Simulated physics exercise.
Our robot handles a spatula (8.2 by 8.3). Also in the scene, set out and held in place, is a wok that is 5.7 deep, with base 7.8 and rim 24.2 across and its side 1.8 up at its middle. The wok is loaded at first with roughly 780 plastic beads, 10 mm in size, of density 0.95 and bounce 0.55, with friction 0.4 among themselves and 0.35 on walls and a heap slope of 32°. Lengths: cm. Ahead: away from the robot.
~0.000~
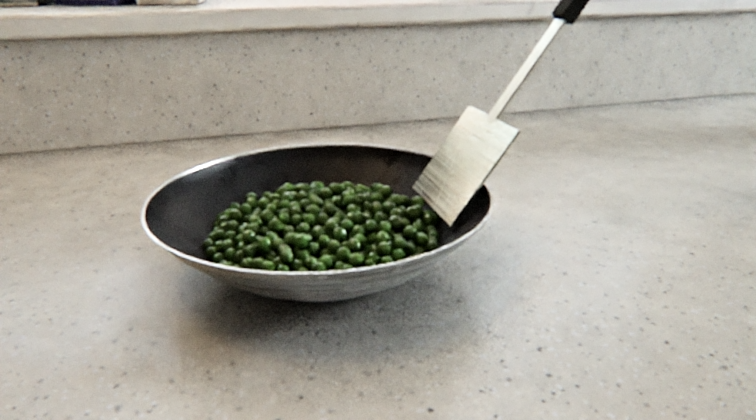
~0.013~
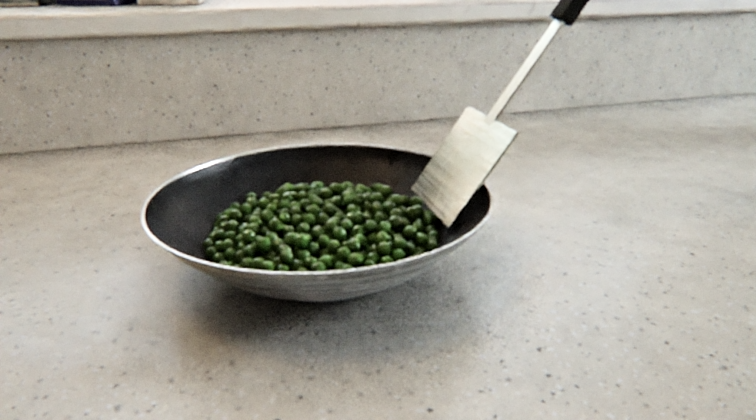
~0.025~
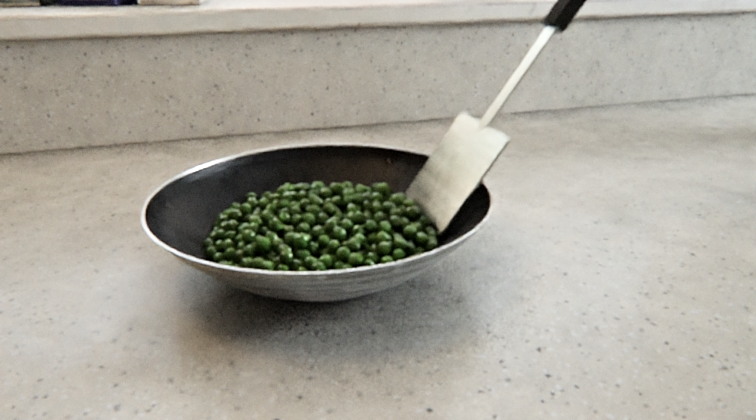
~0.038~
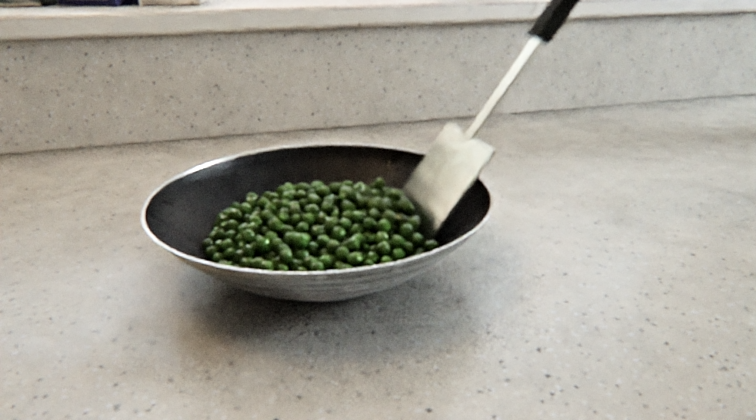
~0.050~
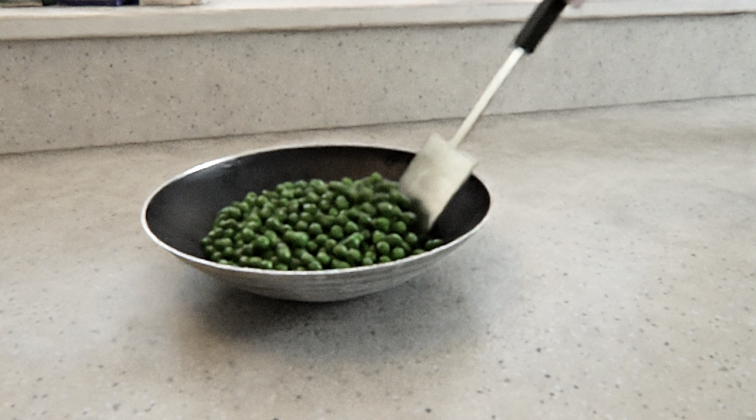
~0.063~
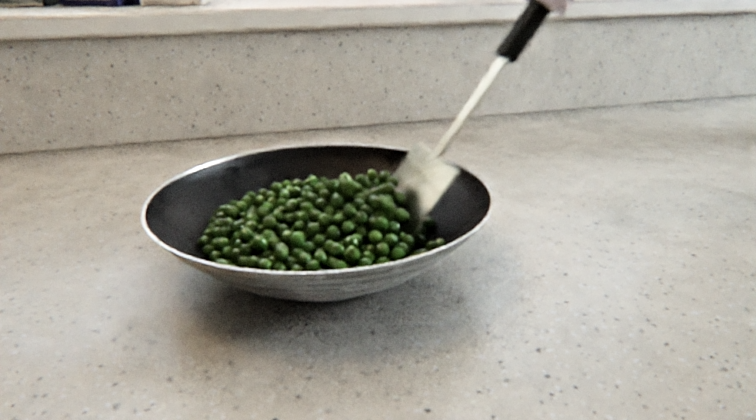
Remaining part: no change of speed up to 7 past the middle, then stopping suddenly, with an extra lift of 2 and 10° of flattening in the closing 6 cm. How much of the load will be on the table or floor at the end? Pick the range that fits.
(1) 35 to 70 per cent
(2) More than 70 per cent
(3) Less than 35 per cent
Answer: 1.
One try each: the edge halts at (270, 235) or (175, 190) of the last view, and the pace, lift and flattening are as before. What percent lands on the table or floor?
Some 15 and 55 per cent.
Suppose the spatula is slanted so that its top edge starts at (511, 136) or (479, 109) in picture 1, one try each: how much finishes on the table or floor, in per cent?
Close to 45 and 50 percent respectively.
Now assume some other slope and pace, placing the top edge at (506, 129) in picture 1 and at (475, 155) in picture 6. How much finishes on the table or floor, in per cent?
I'd put it at roughly 20 per cent.
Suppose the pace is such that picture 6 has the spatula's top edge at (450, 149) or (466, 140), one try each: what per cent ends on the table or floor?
Roughly 35 per cent, then roughly 15 per cent.
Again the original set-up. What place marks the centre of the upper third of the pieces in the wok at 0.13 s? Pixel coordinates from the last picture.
About pixel (263, 201).
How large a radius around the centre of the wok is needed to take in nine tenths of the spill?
I reckon it's some 50 centimetres.
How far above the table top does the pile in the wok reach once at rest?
Peak at rest, approximately 5.5 centimetres.
After 0.10 s, sloping 54°, highest piece 8 above the table; 777 in the wok.
After 0.13 s, sloping 50°, highest piece 9 above the table; 777 in the wok.
After 0.35 s, sloping 44°, highest piece 9 above the table; 422 in the wok, 220 on the table or floor, 135 on the blade or in flight.
After 1.40 s, sloping 44°, highest piece 5 above the table; 421 in the wok, 356 on the table or floor.
At rest, 421 in the wok, 356 on the table or floor. That is 46 % on the table or floor.
